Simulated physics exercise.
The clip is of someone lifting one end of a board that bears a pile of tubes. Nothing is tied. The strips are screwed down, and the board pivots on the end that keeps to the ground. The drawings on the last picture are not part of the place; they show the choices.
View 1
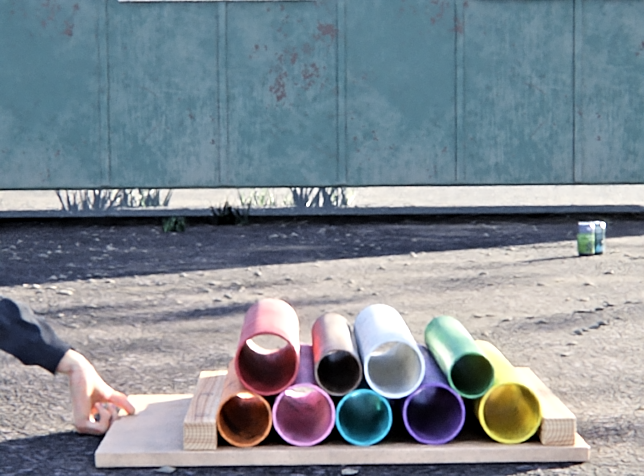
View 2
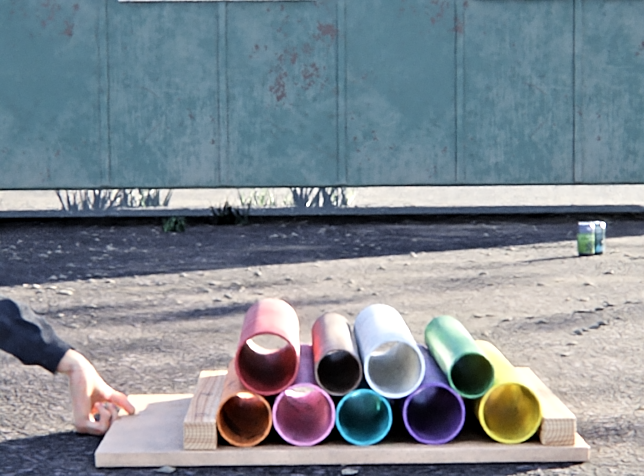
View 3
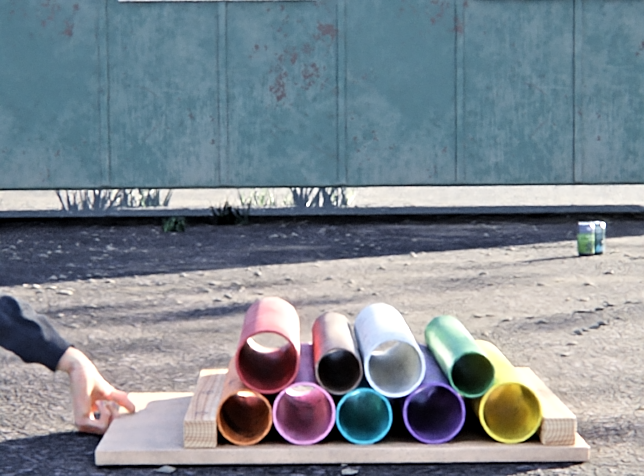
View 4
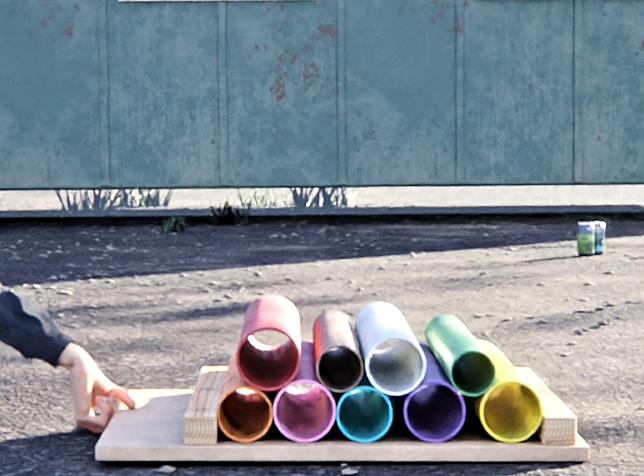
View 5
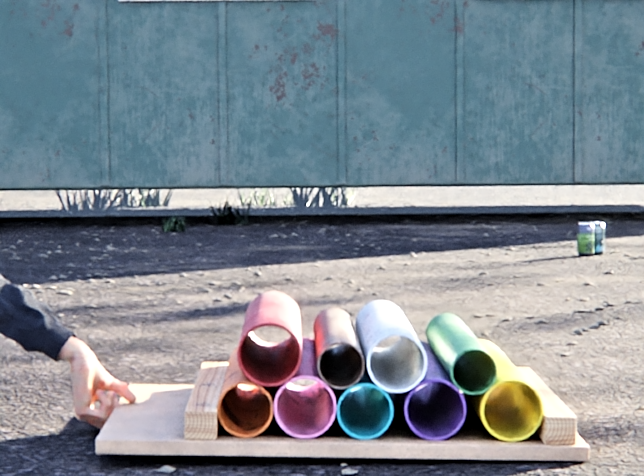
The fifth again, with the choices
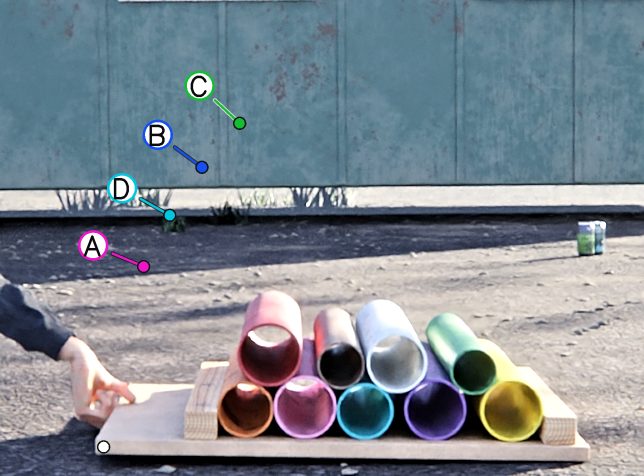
On sunlit, rough dark ground before a weathered turquoise metal wall, a fixed, near-ground view faces a pale wooden board. Nine tubes lie between wooden strips, with orange, pink, turquoise, purple and yellow below and red, brown, white and green above, while a small can-like object stands far right. A dark-sleeved hand at the board's left end raises it very slightly, and the tubes shift up a little with it.
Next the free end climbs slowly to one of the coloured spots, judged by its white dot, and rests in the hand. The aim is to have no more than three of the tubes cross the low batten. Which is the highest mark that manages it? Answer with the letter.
The highest mark that will do is D.
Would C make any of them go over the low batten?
Yes, at C.
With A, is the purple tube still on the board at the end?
The purple tube: Yes.
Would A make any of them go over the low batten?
No.
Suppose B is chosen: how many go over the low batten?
With B, four.
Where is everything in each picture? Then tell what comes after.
In the first picture, turquoise tube (364, 417); purple tube (434, 414); yellow tube (511, 412).
In the second picture, yellow tube (511, 412); brown tube (339, 372).
In the third picture, board (338, 411); orange tube (244, 417); red tube (268, 362); pink tube (304, 413).
In the fourth picture, board (339, 410); orange tube (245, 414); pink tube (305, 411).
In the fifth picture, board (339, 407); orange tube (245, 410); pink tube (305, 407).
On the marked copy, A at (144, 266); B at (202, 167); C at (239, 123); D at (170, 215); the white dot at (103, 447).
Taking D. A third of the way, board at 20°.
Two thirds of the way, board at 30°.
When it is over, board at 30°, three over the low batten (brown, green, white).
As for the rest, A none over the low batten; B four over the low batten (brown, green, white, red); C four over the low batten (brown, green, white, red).
